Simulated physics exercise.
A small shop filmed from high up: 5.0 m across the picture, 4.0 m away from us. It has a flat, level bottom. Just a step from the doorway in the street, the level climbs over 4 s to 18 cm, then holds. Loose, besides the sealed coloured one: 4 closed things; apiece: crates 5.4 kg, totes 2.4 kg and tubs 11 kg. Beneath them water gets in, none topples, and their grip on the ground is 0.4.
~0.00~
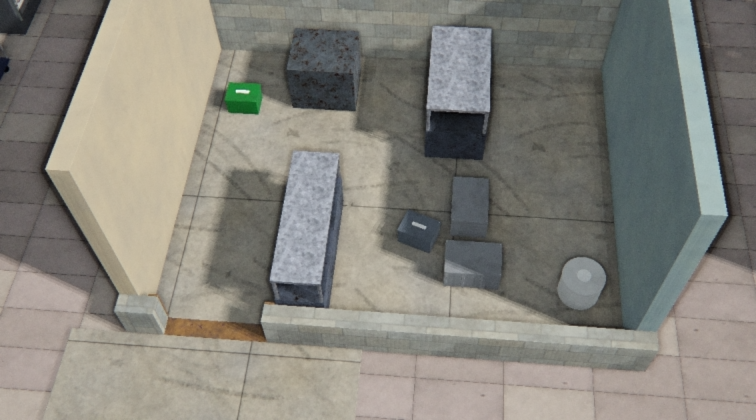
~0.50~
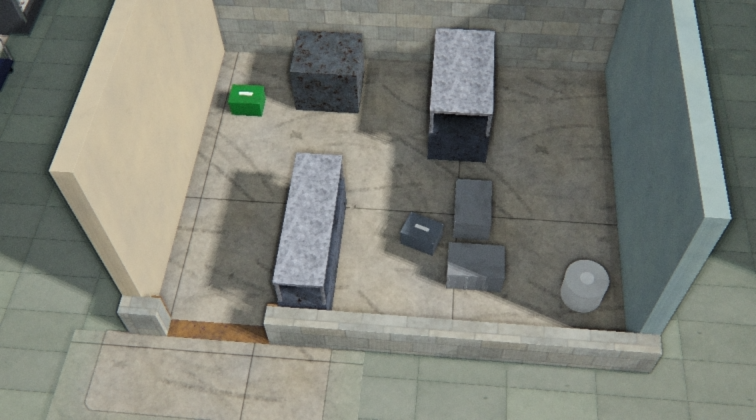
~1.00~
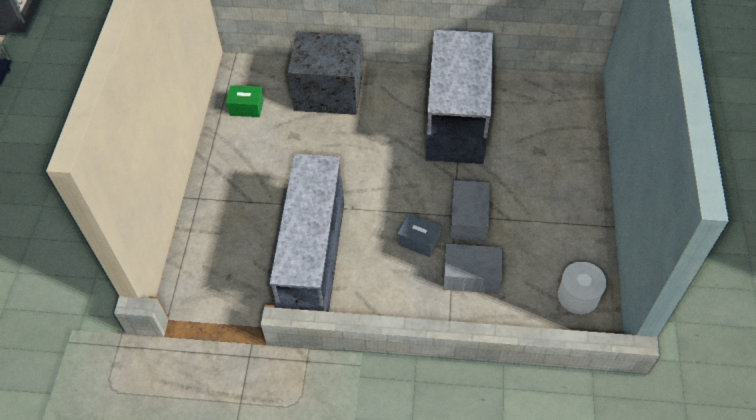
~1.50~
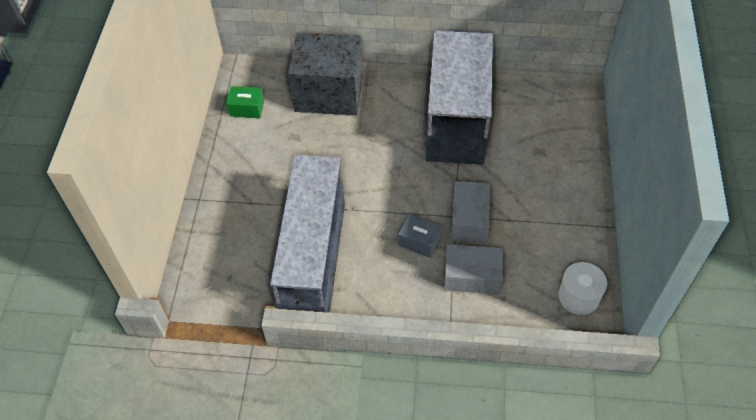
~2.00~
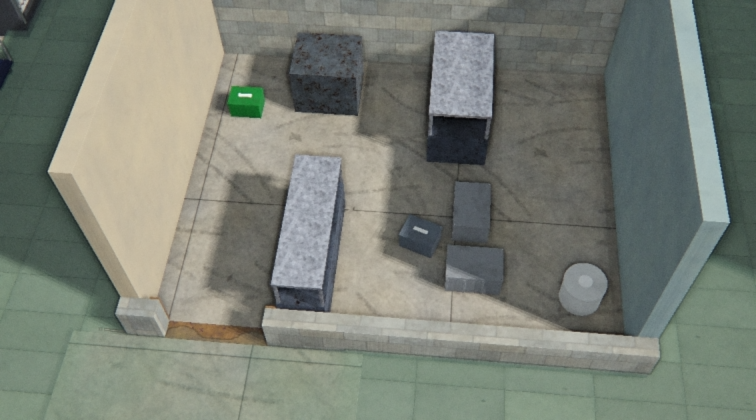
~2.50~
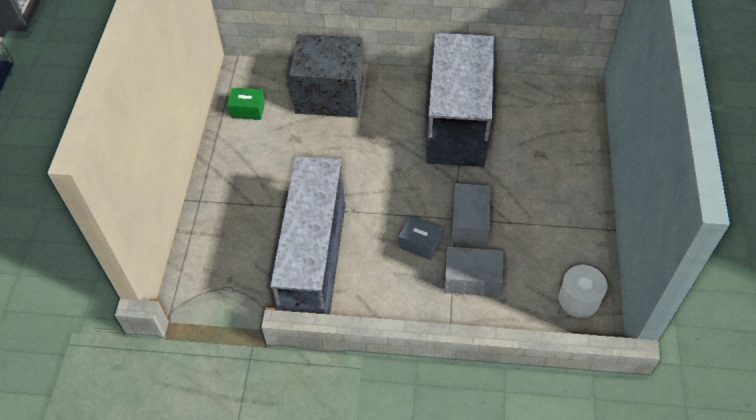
Greenish water spreads over the paving outside a small walled shop while everything inside stays still.
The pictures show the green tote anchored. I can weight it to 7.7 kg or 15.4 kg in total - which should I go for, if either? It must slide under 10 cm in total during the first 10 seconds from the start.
Neither will work.
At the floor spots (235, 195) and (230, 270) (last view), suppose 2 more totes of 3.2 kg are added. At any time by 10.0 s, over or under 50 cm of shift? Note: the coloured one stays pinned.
First one: Beyond the limit; second one: Beyond the limit.
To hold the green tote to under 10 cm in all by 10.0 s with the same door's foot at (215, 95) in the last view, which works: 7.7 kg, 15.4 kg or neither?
If so, then both options fall short.
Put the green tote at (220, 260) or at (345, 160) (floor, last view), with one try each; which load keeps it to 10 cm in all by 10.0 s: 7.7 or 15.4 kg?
Taking the two spots in turn, neither keeps it, then only the heavier keeps it.
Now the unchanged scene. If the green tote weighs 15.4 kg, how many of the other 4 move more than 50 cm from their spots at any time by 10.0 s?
Tally: 0.
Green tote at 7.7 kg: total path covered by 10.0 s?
It would cover some 120 cm all told.
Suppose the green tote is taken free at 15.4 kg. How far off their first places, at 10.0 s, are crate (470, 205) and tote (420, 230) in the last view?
In that order: 20 cm, 40 cm.
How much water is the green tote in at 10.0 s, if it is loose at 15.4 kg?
Close to 16 cm deep.
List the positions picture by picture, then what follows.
The first picture shows the green tote at (243, 92) rests on the ground; 0.0 m2 under water; 0 of 5 have shifted.
The second picture shows the green tote at (246, 94) rests on the ground; 0.0 m2 under water; 0 of 5 have shifted.
The third picture shows the green tote at (244, 95) rests on the ground; 0.0 m2 under water; 0 of 5 have shifted.
The fourth picture shows the green tote at (244, 96) rests on the ground; 0.0 m2 under water; 0 of 5 have shifted.
The fifth picture shows the green tote at (245, 96) rests on the ground; water covers 0.0 m2; 0 of 5 have shifted.
The sixth picture shows the green tote at (245, 98) rests on the ground; 0.3 m2 under water; 0 of 5 have shifted.
After 3.5 s the green tote would be 0 cm from its start with 7.7 kg and 0 cm from its start with 15.4 kg; 0 cm of water round it then.
After 4.5 s the green tote would be 0 cm from its start with 7.7 kg and 0 cm from its start with 15.4 kg; 0 cm of water round it then.
After 7.0 s the green tote would be 75 cm from its start with 7.7 kg and 32 cm from its start with 15.4 kg; 12 cm of water round it then.
After 10.0 s the green tote would be 87 cm from its start with 7.7 kg and 77 cm from its start with 15.4 kg; 16 cm of water round it then.
